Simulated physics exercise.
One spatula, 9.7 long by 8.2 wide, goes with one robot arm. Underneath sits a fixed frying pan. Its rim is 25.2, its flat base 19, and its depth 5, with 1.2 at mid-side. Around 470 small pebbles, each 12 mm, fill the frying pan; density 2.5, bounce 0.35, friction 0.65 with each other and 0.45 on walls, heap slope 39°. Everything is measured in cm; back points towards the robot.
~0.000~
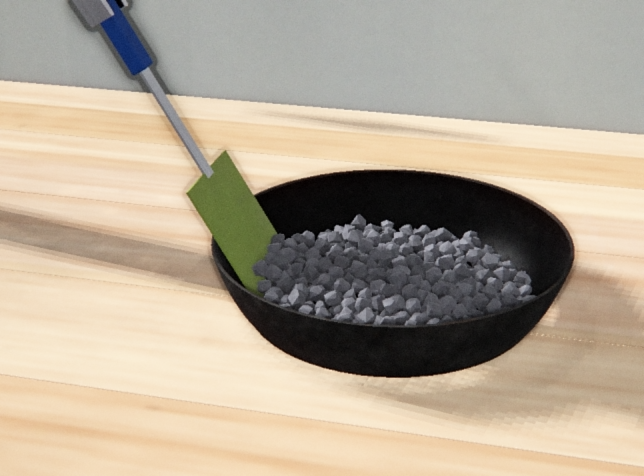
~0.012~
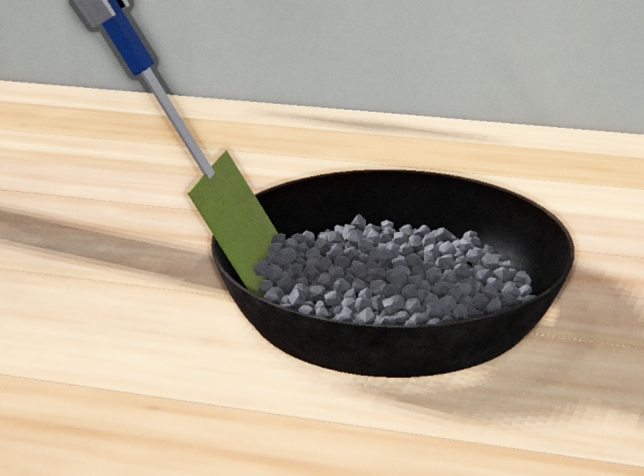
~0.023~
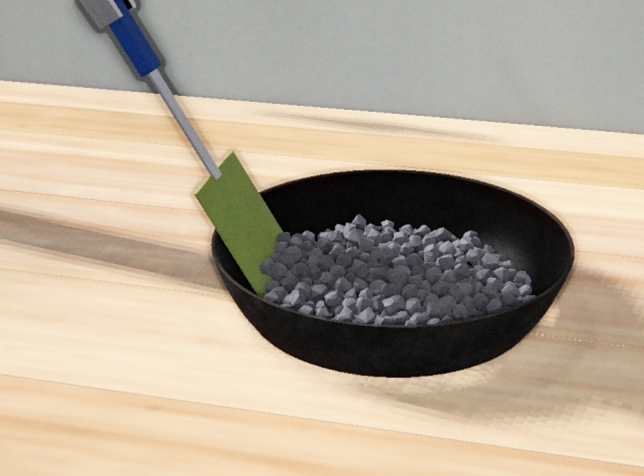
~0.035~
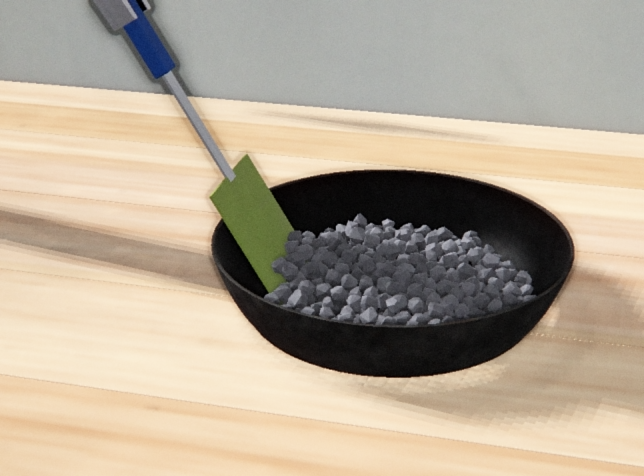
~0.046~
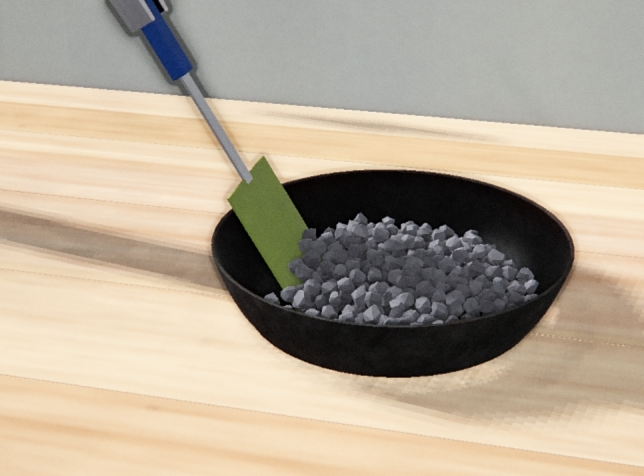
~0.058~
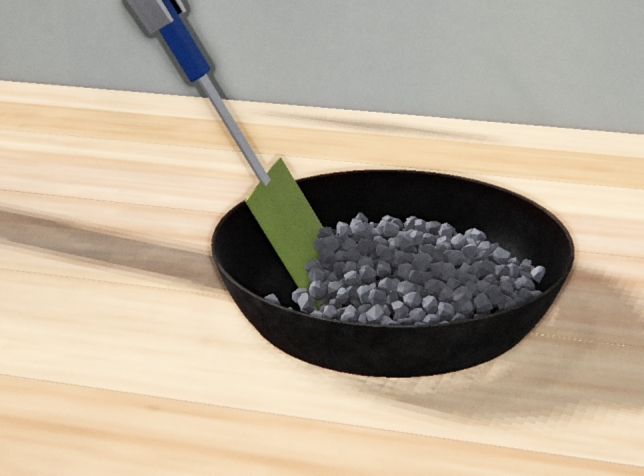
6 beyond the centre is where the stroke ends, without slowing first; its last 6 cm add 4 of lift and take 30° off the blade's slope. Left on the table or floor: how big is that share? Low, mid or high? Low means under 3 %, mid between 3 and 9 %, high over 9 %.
High.
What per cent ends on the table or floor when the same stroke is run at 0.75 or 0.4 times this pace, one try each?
Try one about 10 %, try two about 0 %.
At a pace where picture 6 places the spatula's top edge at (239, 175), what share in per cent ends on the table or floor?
Expect some 0 per cent there.
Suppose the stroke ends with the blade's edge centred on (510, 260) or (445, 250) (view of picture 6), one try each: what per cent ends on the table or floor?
First try about 25 percent, second about 5 percent.
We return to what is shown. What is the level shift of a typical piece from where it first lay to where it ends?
I'd guess close to 4 centimetres.
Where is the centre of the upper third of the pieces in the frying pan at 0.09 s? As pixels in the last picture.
I'd put it close to (429, 265) in the last picture.
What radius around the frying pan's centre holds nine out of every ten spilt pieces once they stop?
Around 35 centimetres from the centre.
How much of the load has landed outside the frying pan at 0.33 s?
About 10 per cent.
After 0.09 s, sloping 59°, highest piece 6 above the table; 467 in the frying pan.
After 0.12 s, sloping 49°, highest piece 7 above the table; 467 in the frying pan.
After 0.33 s, sloping 29°, highest piece 8 above the table; 408 in the frying pan, 54 on the table or floor, 5 on the blade or in flight.
After 1.38 s, sloping 29°, highest piece 6 above the table; 406 in the frying pan, 61 on the table or floor.
In the end, 406 in the frying pan, 61 on the table or floor. That is 13 % on the table or floor.
